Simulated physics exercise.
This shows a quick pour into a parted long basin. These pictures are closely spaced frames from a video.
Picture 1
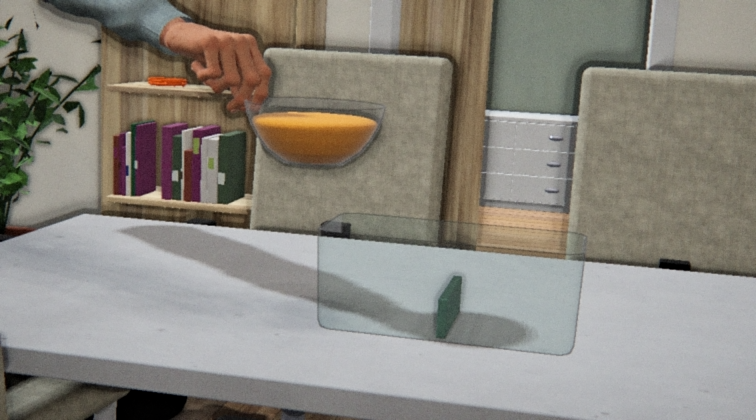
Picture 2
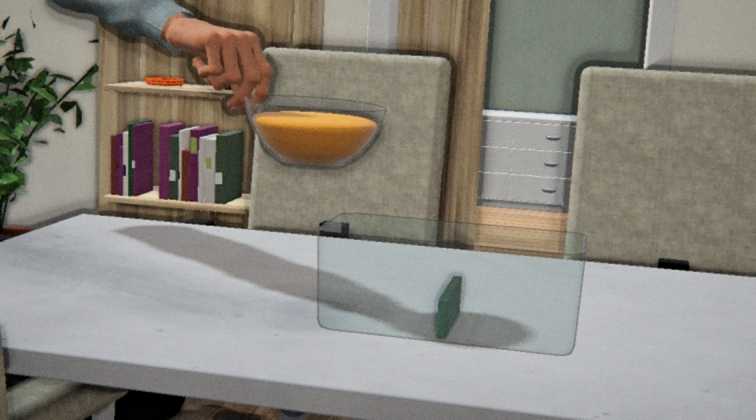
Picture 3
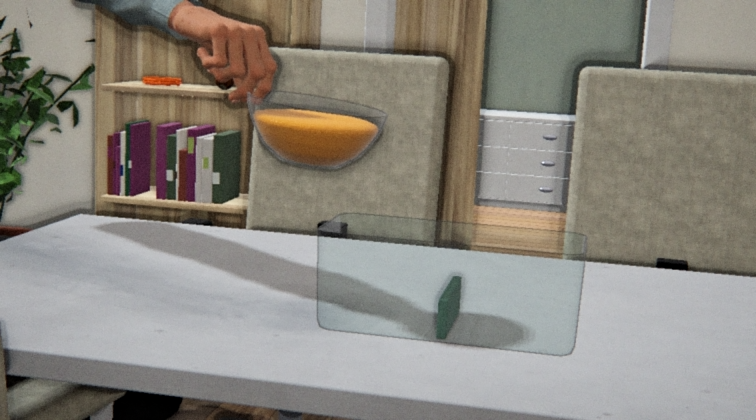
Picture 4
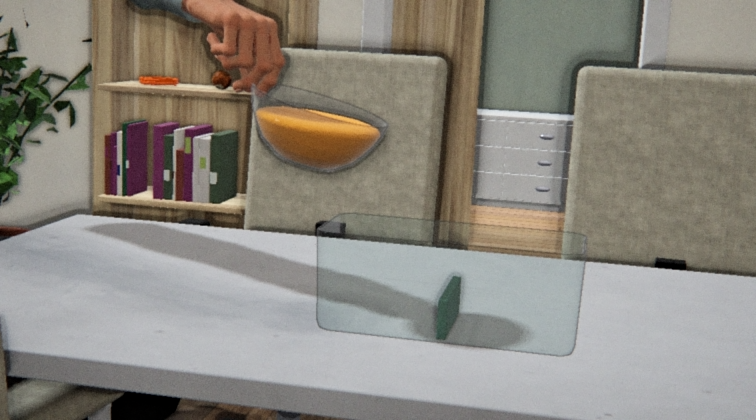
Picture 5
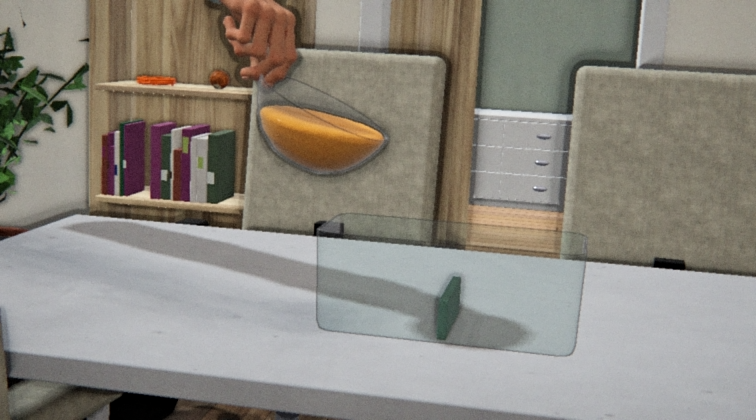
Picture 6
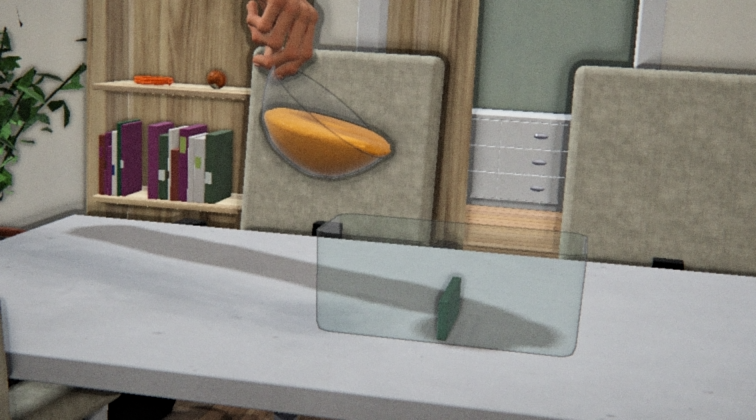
A hand tilting a clear bowl of orange juice rightward above a transparent divided basin on a pale table.
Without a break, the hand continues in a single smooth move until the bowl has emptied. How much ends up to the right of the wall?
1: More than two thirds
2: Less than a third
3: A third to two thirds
Less than a third.
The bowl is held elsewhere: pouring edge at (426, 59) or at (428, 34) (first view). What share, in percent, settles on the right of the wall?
First some 40, then 45 per cent.
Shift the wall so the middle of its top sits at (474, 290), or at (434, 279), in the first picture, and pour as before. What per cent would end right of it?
With the first placement it is 15 %, with the second 10 %.
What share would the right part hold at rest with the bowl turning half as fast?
I'd say close to 10 per cent.
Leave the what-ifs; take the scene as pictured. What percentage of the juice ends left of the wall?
It comes to about 65 per cent.
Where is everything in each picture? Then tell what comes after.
In the first frame, it leans 0°; its right rim is at (383, 109); the juice meets the walls at (257, 115) and (377, 124); the long basin's rim runs from (330, 222) to (585, 246); the wall's top is at (451, 288).
In the second frame, it leans 2°; its right rim is at (384, 111); the juice meets the walls at (256, 114) and (378, 124).
In the third frame, it leans 7°; its right rim is at (385, 118); the juice meets the walls at (258, 111) and (378, 128).
In the fourth frame, it leans 15°; its right rim is at (386, 128); the juice meets the walls at (261, 108) and (380, 132).
In the fifth frame, it leans 25°; its right rim is at (386, 142); the juice meets the walls at (265, 107) and (384, 138).
In the sixth frame, it leans 37°; its right rim is at (382, 158); the juice meets the walls at (270, 110) and (368, 140); 4 per cent is over the edge.
A moment on, the bowl is tipped right over and 3 per cent is still to pour, 81 is left of the wall and 0 right of it.
Next, the bowl is tipped right over and 1 per cent is still to pour, 70 is left of the wall and 5 right of it.
Then the bowl is tipped right over and 1 per cent is still to pour, 64 is left of the wall and 22 right of it.
Later the bowl is tipped right over and 0 per cent is still to pour, 66 is left of the wall and 23 right of it.
At rest 66 per cent lies left of the wall, 23 right of it and 11 outside.
